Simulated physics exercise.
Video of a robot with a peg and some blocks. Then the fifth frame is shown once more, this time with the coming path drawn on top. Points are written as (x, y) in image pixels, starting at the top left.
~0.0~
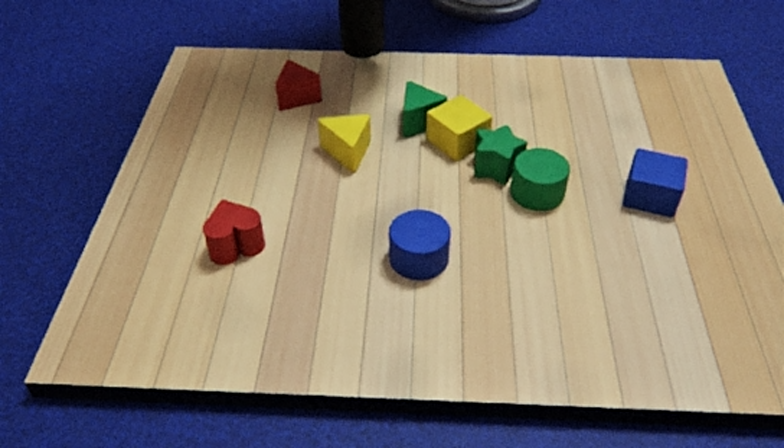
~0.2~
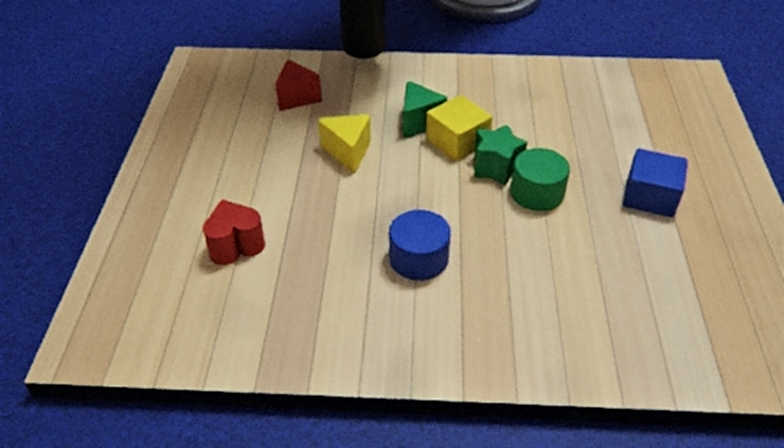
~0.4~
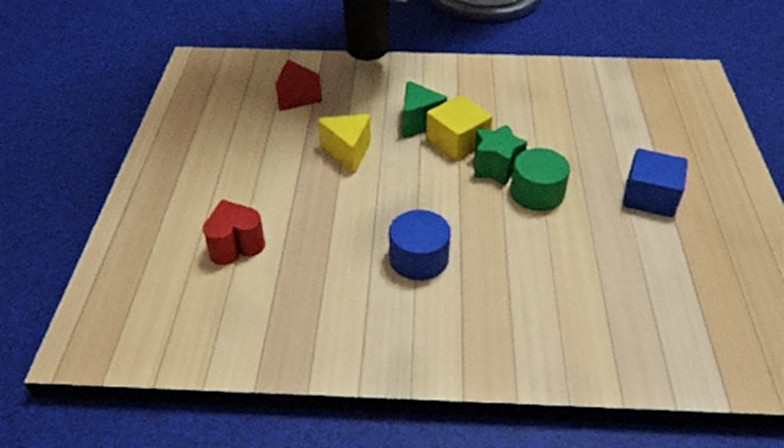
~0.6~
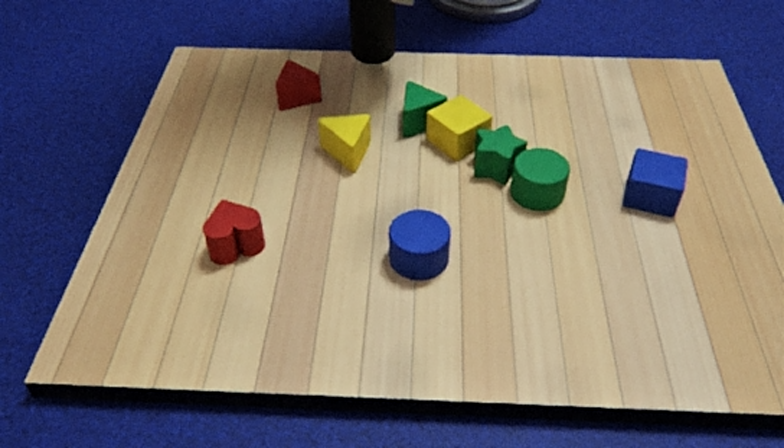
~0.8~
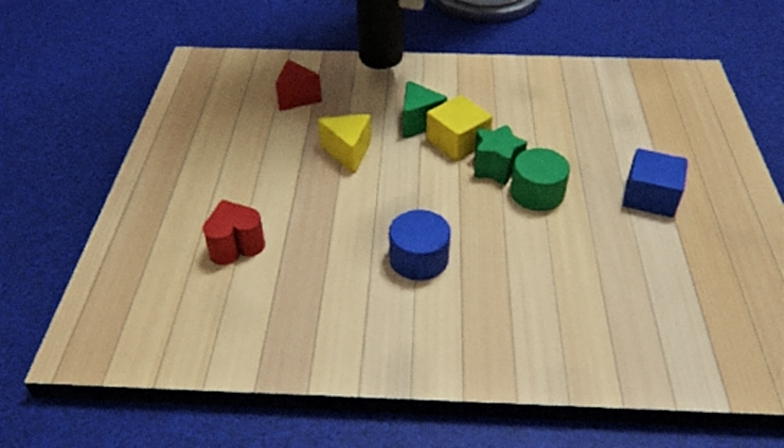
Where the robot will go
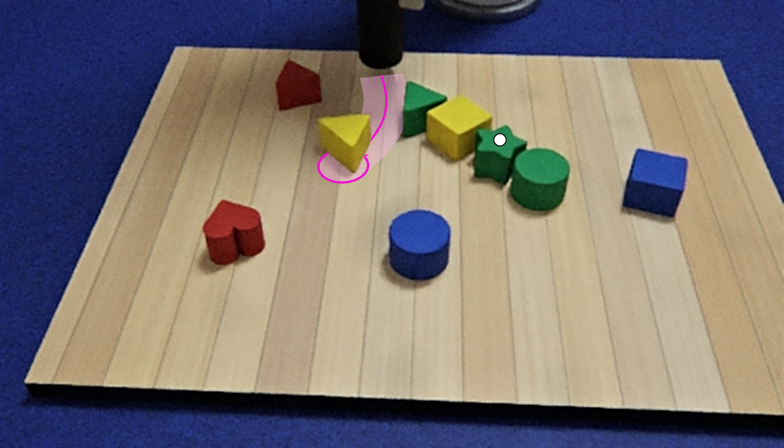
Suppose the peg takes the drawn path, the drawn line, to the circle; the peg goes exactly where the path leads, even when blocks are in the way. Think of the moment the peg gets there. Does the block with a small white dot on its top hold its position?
Final answer: Yes.
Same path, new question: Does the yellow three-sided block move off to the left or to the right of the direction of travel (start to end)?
With start-to-end as forward, it shifts right.
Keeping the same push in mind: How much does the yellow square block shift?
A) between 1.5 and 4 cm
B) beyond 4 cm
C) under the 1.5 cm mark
The answer is C.
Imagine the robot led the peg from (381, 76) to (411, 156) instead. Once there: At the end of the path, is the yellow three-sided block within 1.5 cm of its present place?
I expect so.
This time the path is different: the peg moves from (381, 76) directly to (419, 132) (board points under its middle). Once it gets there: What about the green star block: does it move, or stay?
That one moves away.
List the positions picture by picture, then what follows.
In the first frame, tip of the peg (363, 48), middles of tops, yellow three-sided block (347, 126), yellow square block (460, 113), green star block (500, 140).
In the second frame, peg (364, 48), nothing pushed.
In the third frame, peg (368, 50), nothing pushed.
In the fourth frame, peg (373, 54), nothing pushed.
In the fifth frame, peg (381, 58), yellow three-sided block (347, 126), yellow square block (460, 113), green star block (500, 140).
The line goes from (381, 76) over (386, 105) and (374, 136) to (343, 166); the dot is on the green star block.
What follows on the original path. One third of the way, peg (386, 87); nothing pushed yet.
Two thirds of the way, peg (373, 119); yellow three-sided block (339, 132), turned 20° clockwise.
At the end, peg (342, 148); yellow three-sided block (303, 153), turned 70° clockwise; yellow square block unmoved; green star block unmoved.
